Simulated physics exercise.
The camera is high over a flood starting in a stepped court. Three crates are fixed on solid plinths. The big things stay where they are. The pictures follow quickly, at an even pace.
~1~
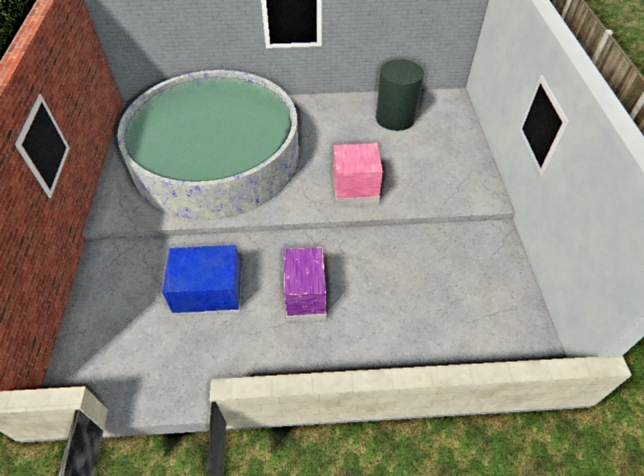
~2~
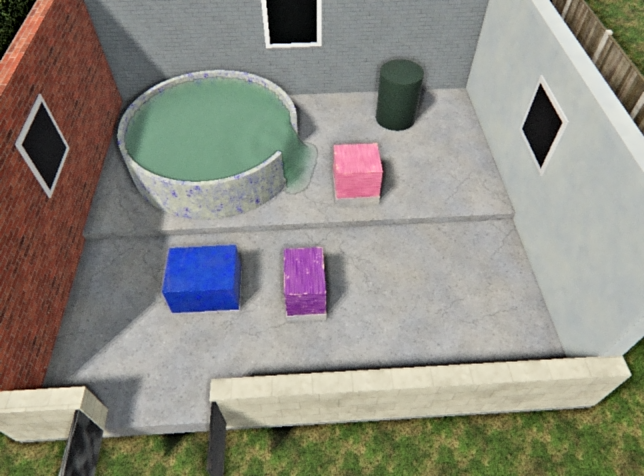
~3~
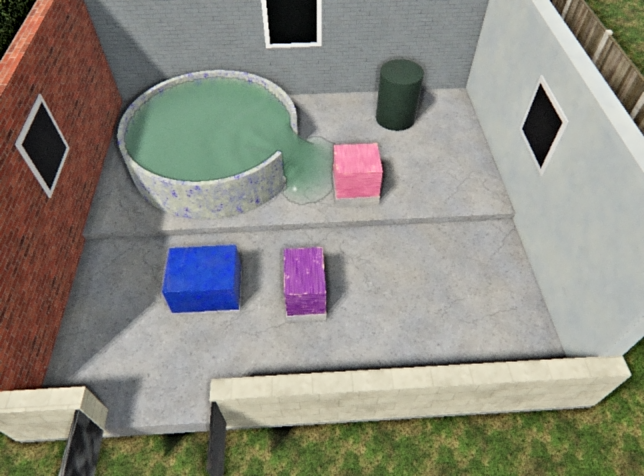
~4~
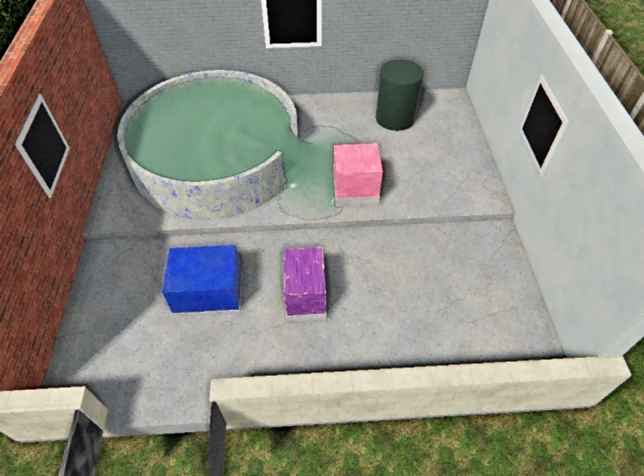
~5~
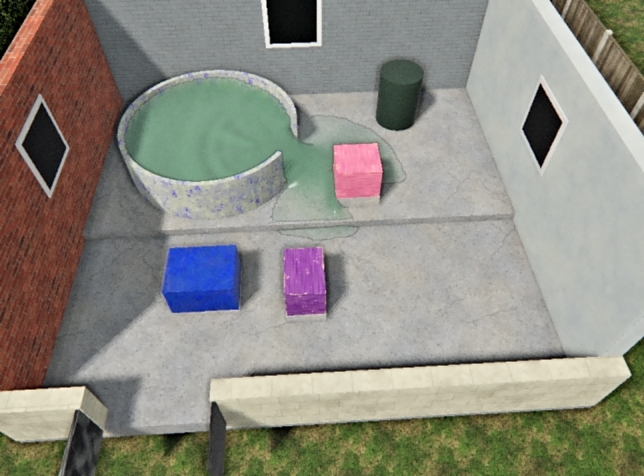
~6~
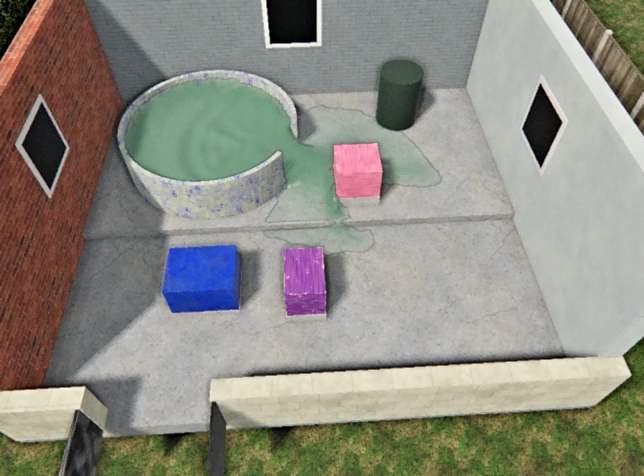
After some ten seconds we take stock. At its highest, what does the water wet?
One by one: The purple crate gets wet; the blue crate gets wet; the pink crate gets wet.
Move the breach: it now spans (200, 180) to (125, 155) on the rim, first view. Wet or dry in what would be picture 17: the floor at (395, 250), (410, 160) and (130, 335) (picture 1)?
In that order: Not flooded, no water, awash.
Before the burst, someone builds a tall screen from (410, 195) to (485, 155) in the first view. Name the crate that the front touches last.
I say the one in blue.
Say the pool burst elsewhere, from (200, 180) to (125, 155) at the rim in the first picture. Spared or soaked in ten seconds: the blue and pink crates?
One by one: Blue ends up wet, pink escapes it.
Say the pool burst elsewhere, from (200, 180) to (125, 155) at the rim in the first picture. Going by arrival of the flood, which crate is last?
Last comes the pink crate.
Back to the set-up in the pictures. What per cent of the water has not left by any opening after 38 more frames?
Near 100 in a hundred.
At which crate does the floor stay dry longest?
Last comes the crate marked blue.
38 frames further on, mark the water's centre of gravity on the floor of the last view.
At about (308, 189).
A moment on, water covers 30 % of the floor; the purple crate water round its plinth, the blue crate not reached, the pink crate water round its plinth.
Next, water covers 45 % of the floor; the purple crate water round its plinth, the blue crate water round its plinth, the pink crate water round its plinth.
Then, water covers 65 % of the floor; the purple crate water round its plinth, the blue crate water round its plinth, the pink crate water round its plinth.
Later, water covers 85 % of the floor; the purple crate water round its plinth, the blue crate water round its plinth, the pink crate water round its plinth.
In the end, water covers 95 % of the floor; the purple crate was topped, the blue crate was topped, the pink crate was topped.
